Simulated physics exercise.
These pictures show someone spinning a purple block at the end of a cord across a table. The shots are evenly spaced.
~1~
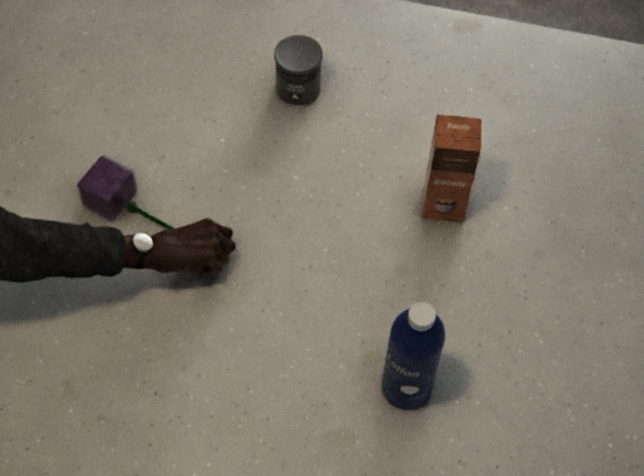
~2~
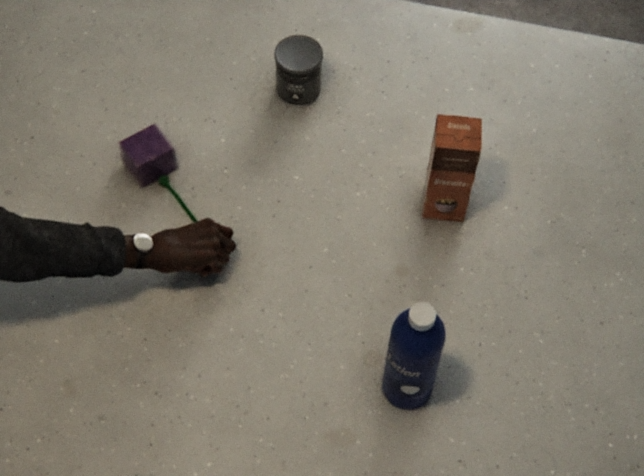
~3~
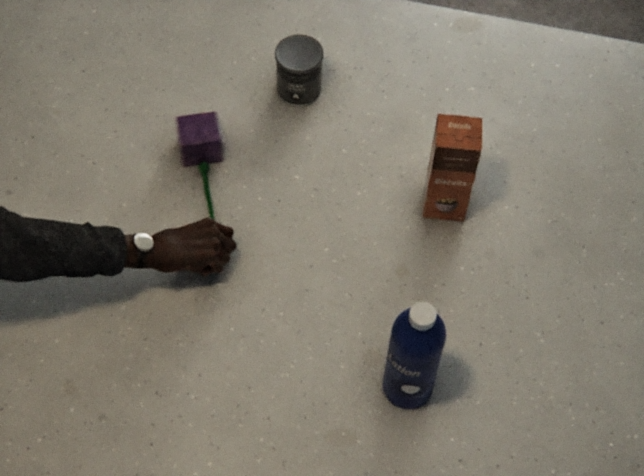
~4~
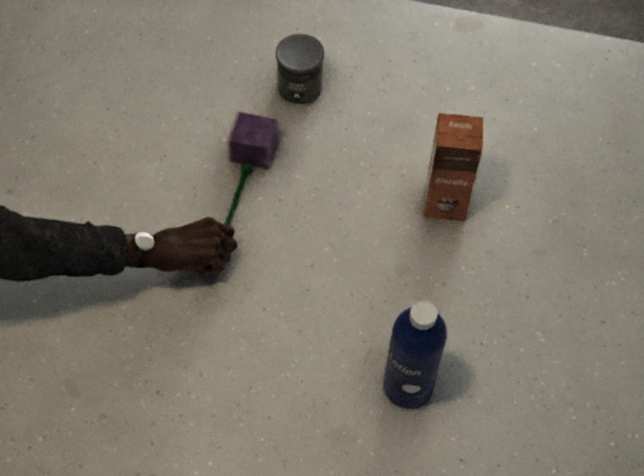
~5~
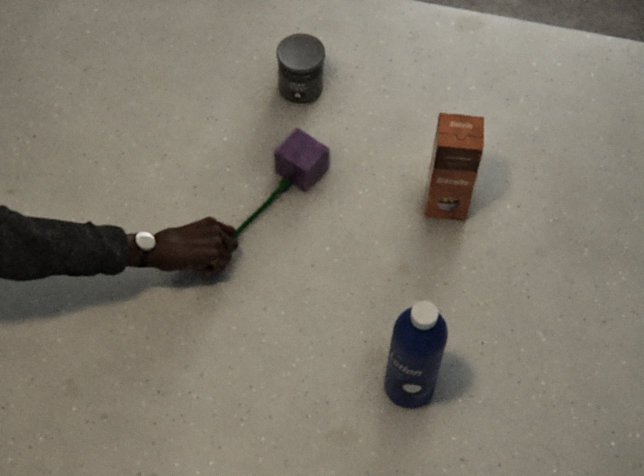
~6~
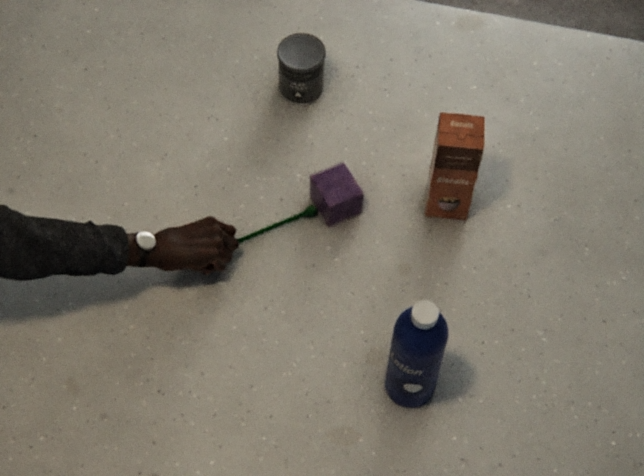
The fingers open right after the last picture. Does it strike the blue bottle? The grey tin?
As it turns out, the blue bottle gets hit; the grey tin escapes it.
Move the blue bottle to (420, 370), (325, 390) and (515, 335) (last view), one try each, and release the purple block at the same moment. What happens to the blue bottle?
First, it is touched; second, it remains clear; third, it is spared.
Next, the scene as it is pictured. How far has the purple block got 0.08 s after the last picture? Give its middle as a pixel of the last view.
Near (373, 283).
Then, 0.08 s after the last picture, block near (372, 283).
Then, 0.20 s after the last picture, block near (393, 341); blue bottle pushed aside.
At rest, block near (393, 340); blue bottle pushed aside. The blue bottle takes the knock and the grey tin stays untouched.
